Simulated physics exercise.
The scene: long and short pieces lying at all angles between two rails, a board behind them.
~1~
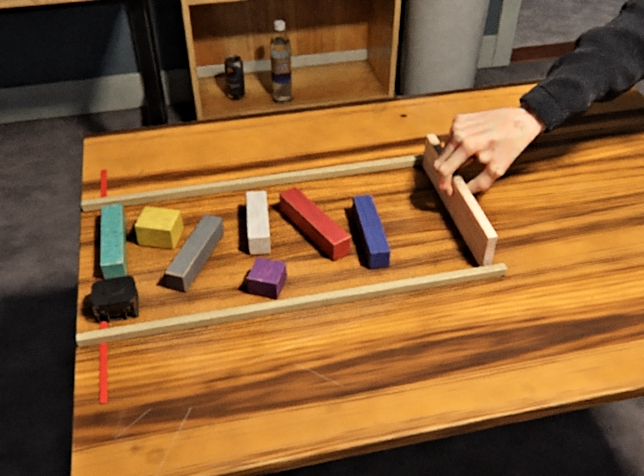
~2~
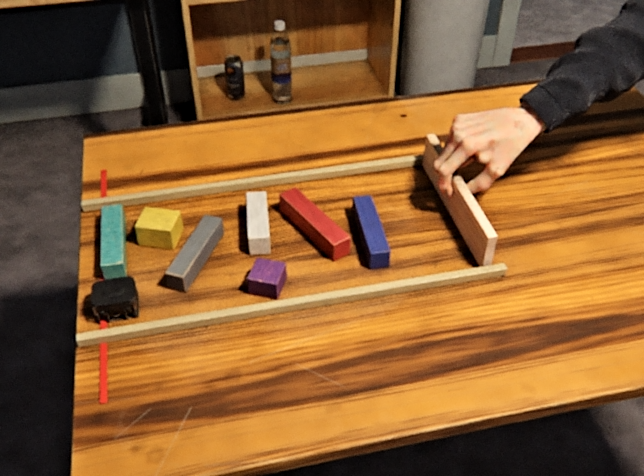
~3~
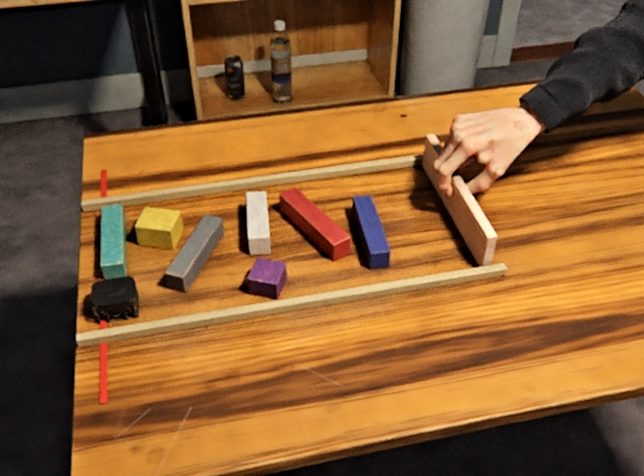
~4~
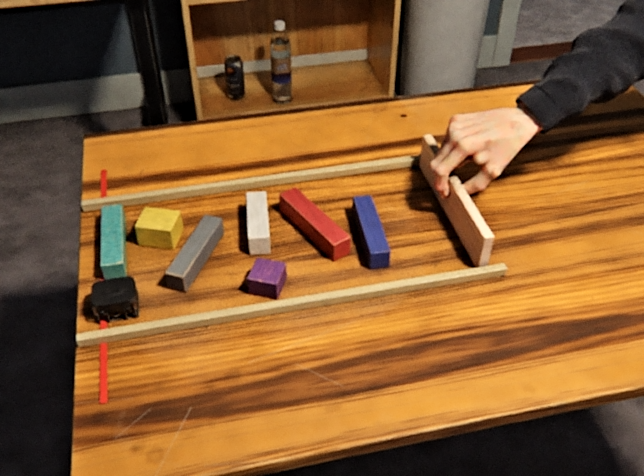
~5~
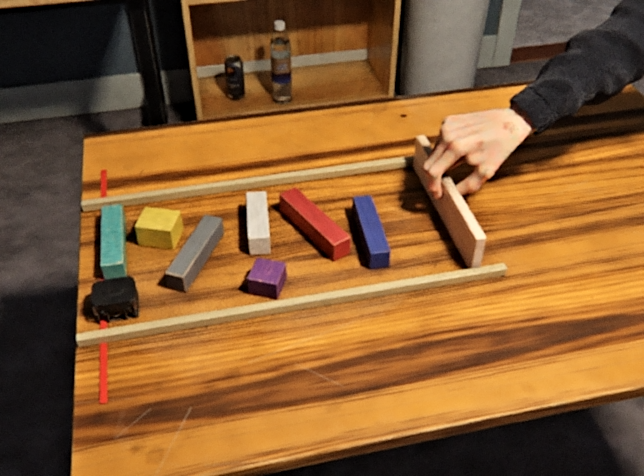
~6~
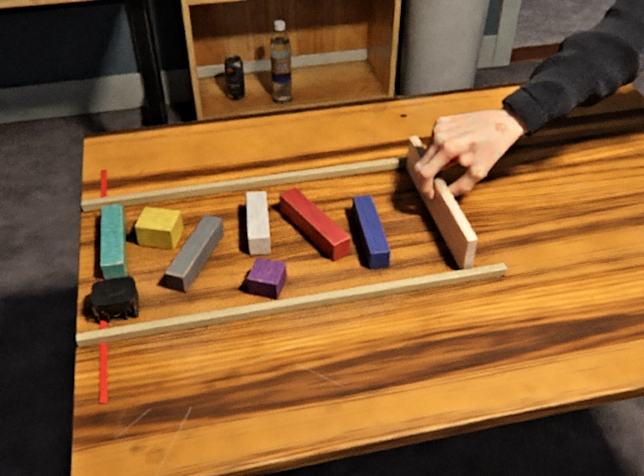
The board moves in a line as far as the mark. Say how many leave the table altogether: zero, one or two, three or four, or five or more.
In the end the number that fall off is five or more.
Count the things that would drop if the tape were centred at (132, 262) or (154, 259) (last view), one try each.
In that order 5 and 4.
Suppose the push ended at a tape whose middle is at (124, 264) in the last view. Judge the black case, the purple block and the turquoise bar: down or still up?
The black case comes down; the purple block remains up; the turquoise bar tumbles off.
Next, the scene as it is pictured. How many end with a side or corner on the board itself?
1 of them.
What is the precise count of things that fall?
Exactly 7.
Early on, none off yet; turquoise bar at rest near (114, 240); black case at rest near (116, 300); yellow block at rest near (160, 228).
Finally, the number that fall off is five or more; lost, red bar, white bar, purple block, grey stick, yellow block, black case and turquoise bar.
